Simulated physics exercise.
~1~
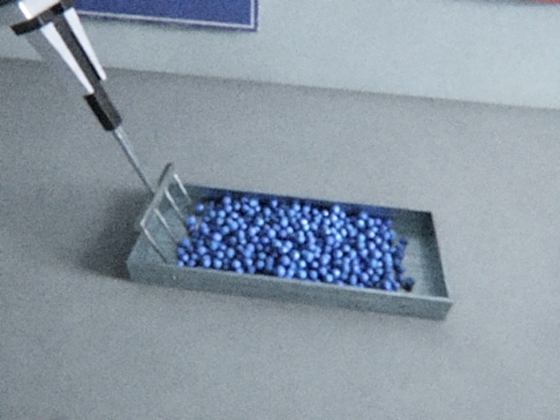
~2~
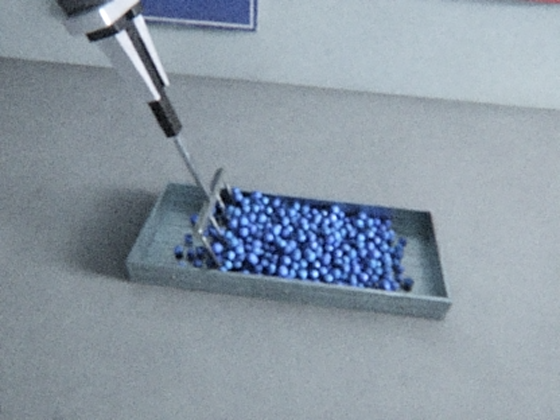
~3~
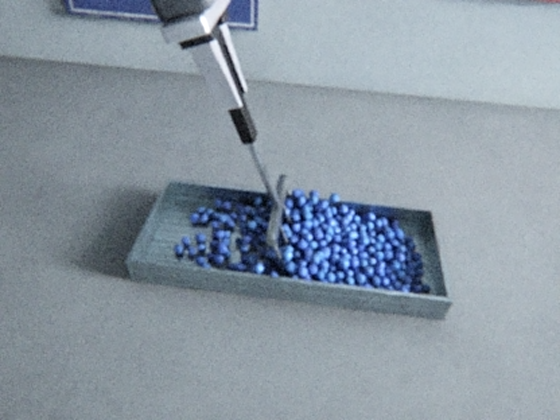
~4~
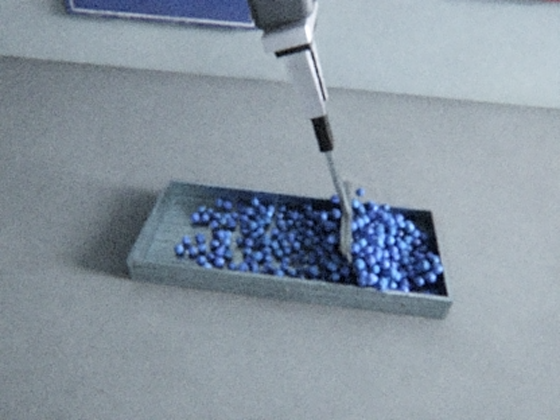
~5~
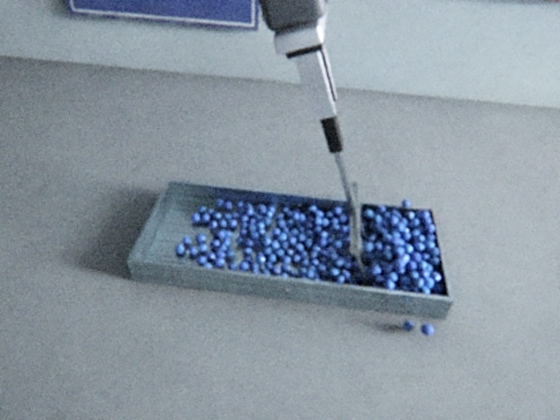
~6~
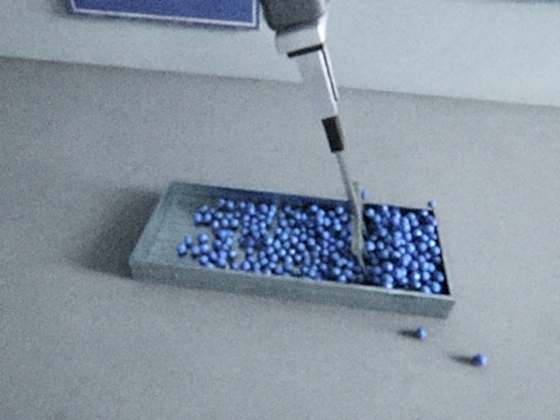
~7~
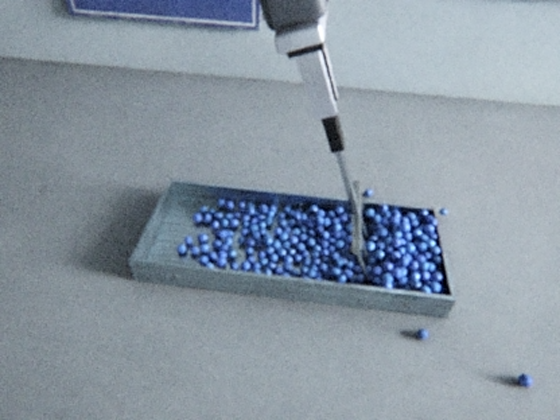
Robot arm dragging a rake rightward through blue beads in a shallow tin, heaping them up as a few spill onto the table.
